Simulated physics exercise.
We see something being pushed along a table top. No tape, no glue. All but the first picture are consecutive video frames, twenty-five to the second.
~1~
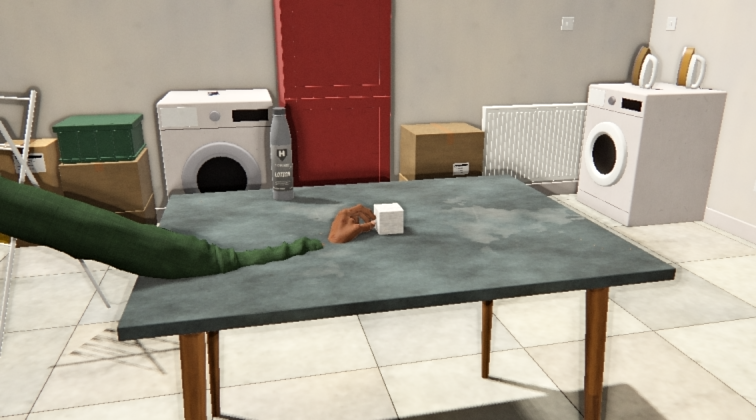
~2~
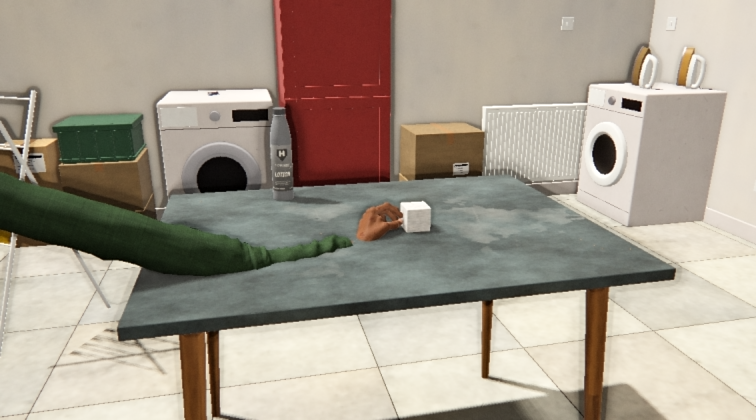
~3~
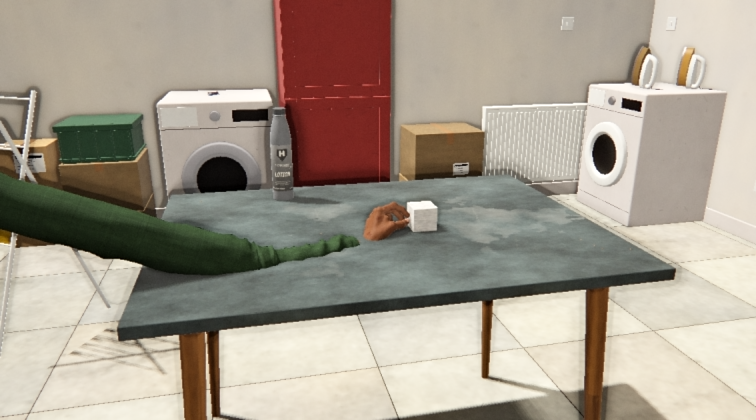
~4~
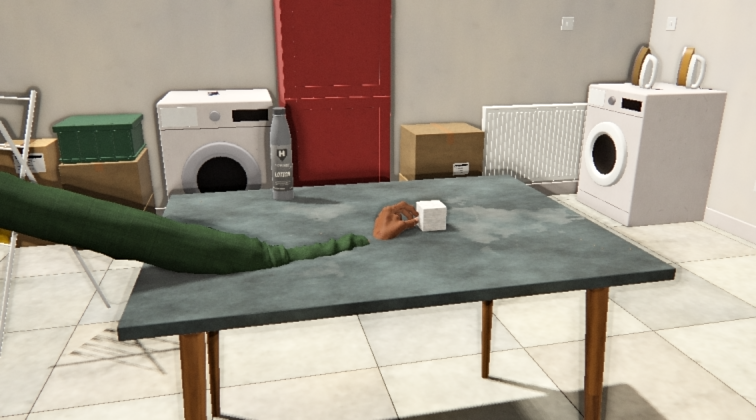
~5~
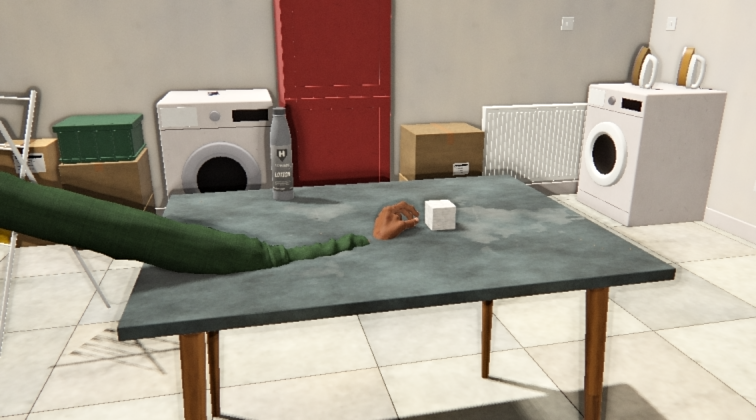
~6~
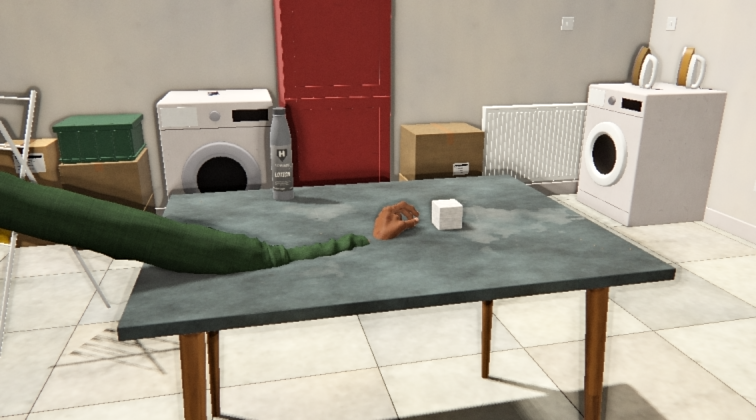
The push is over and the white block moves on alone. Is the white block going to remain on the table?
The white block is still on the table.
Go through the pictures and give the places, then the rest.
The first picture shows under the hand; white block (389, 219).
The second picture shows under the hand; white block (415, 217).
The third picture shows under the hand; white block (422, 217).
The fourth picture shows white block (431, 216).
The fifth picture shows white block (440, 215) displaced a little.
The sixth picture shows white block (447, 215) displaced about its own width.
Then, 0.10 s past the last view, white block displaced about its own width near (454, 214).
Then, 0.20 s past the last view, white block resting near (454, 214).
Finally, moved from the start, white block. Final places as the last picture's camera would see them, white block near (454, 214).
